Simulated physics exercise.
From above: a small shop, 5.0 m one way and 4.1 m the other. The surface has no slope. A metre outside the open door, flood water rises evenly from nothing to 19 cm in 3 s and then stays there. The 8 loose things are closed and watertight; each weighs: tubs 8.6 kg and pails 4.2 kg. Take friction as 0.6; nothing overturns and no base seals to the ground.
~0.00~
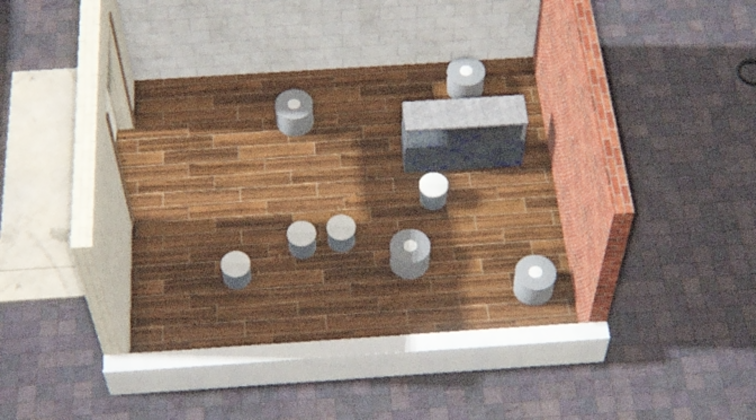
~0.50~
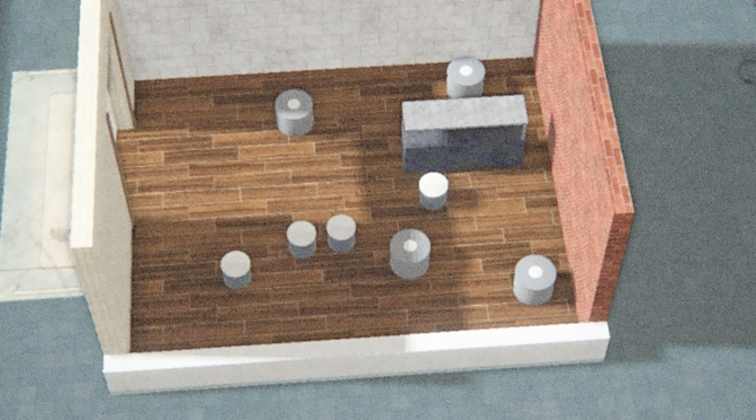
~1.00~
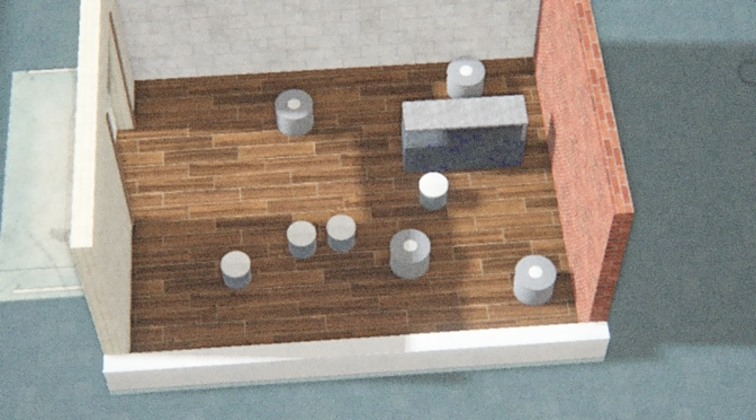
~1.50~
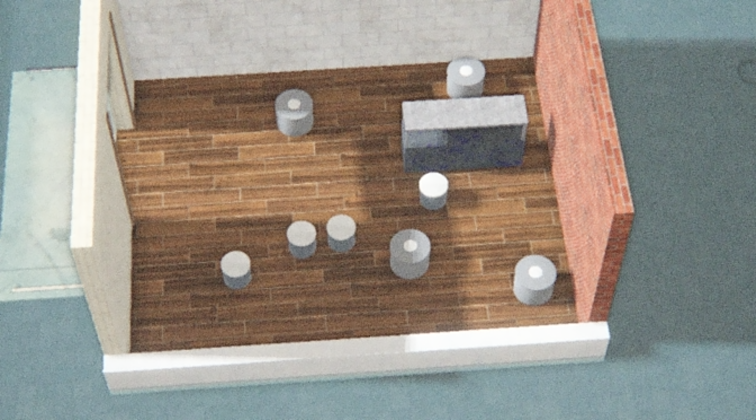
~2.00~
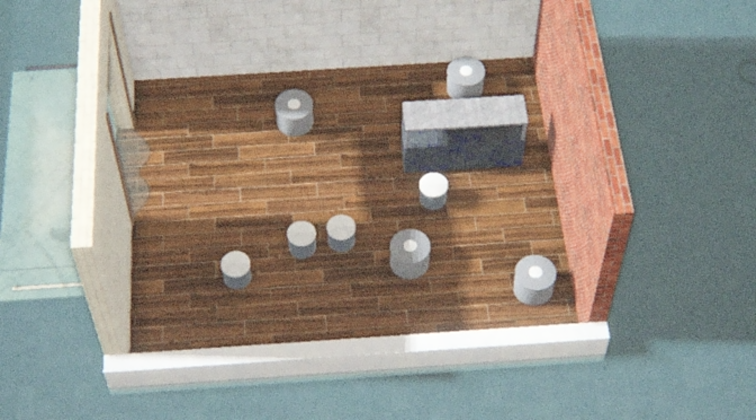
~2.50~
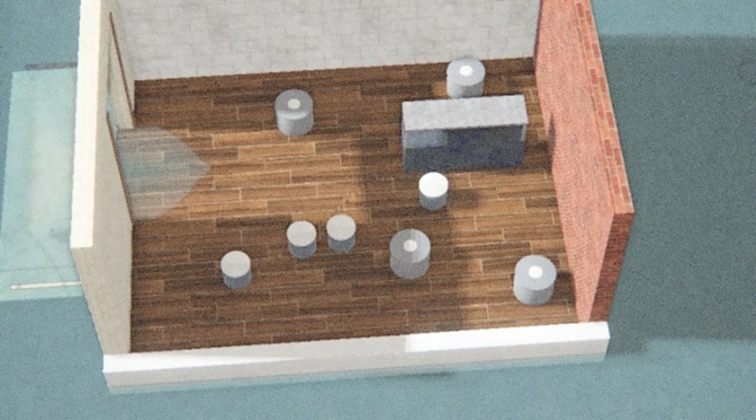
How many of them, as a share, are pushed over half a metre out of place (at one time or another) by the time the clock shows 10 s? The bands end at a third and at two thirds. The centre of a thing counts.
Share: Between one and two thirds.
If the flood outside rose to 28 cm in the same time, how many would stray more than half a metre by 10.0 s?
Then 6.
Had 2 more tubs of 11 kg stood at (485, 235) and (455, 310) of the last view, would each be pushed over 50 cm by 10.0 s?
In turn: Under, under.
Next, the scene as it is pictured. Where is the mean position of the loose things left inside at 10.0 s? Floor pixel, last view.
Around (435, 229).
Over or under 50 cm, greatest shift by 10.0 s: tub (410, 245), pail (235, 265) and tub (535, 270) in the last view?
In turn: Short of it, under, short of it.
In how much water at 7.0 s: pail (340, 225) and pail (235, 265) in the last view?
About 5 and 2 cm.
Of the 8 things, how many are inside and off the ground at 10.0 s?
At that moment 5.
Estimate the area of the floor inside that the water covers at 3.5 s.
Roughly 3.5 m2.
After 3.5 s 0 of 8 are over 50 cm from their spots; 0 afloat.
After 4.5 s 0 of 8 are over 50 cm from their spots; 0 afloat.
After 7.0 s 3 of 8 are over 50 cm from their spots; 1 afloat.
After 10.0 s 5 of 8 are over 50 cm from their spots, and 5 have been at some point; 5 afloat.
